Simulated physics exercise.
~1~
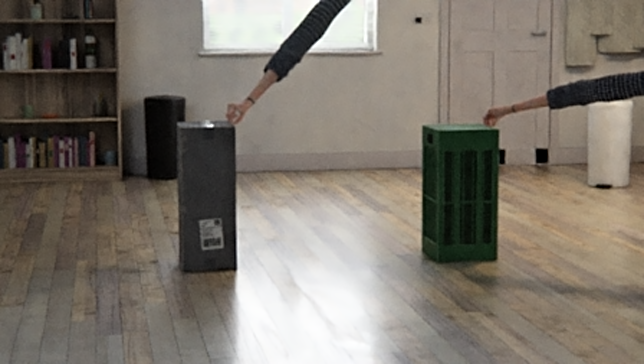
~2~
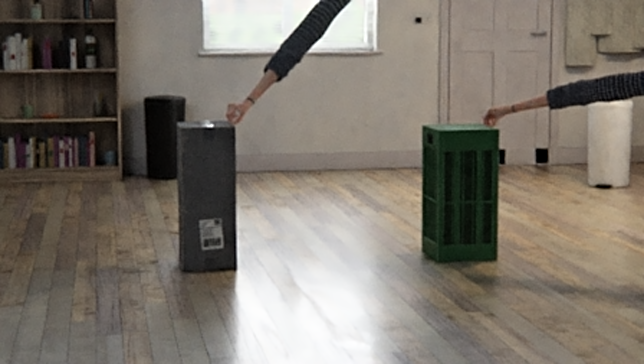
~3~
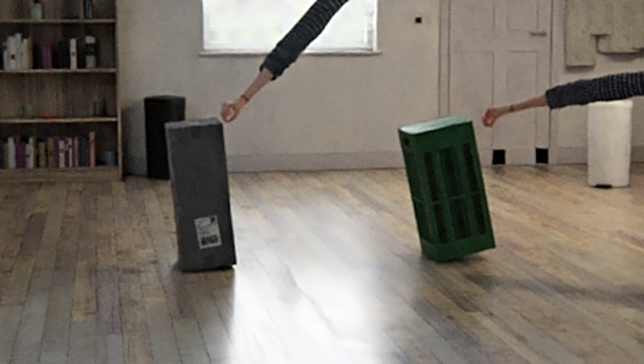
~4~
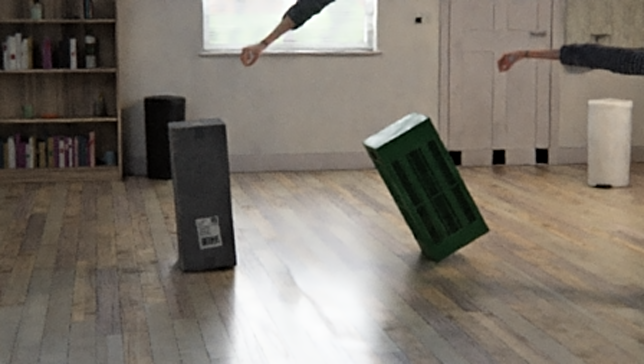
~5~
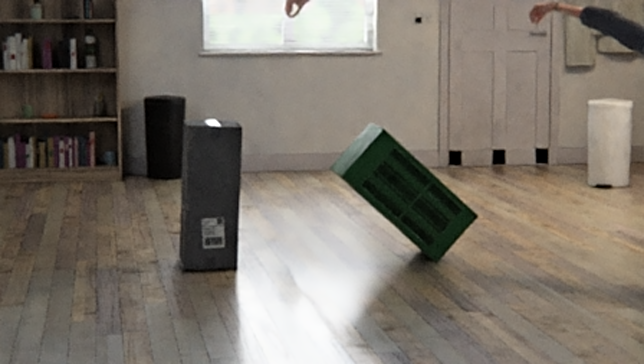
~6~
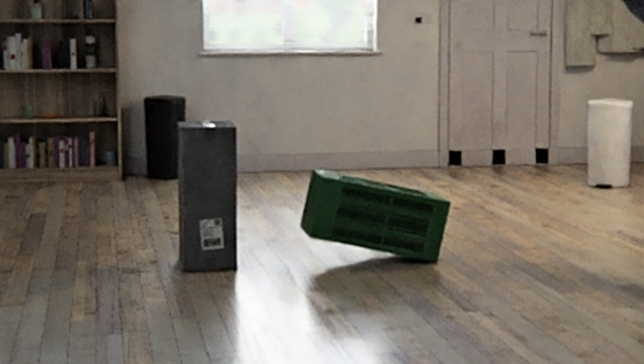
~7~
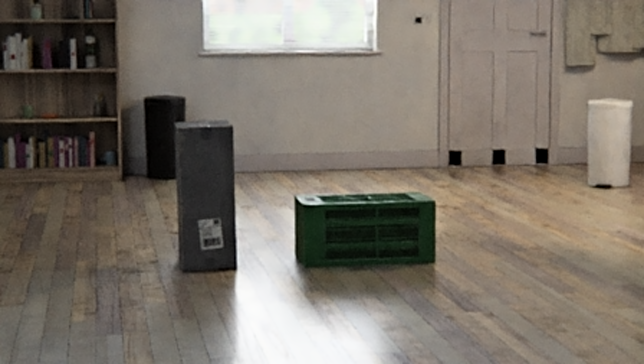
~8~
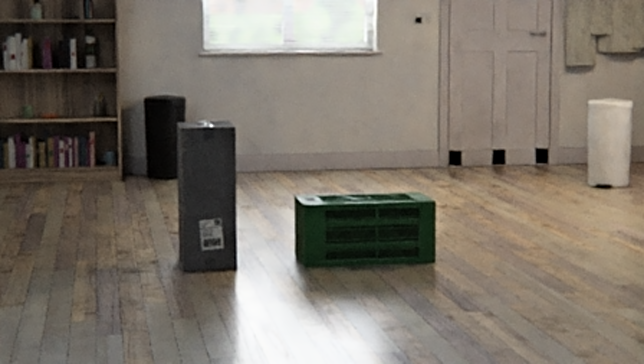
A grey parcel and a green crate tip left under two hands; only the crate topples.
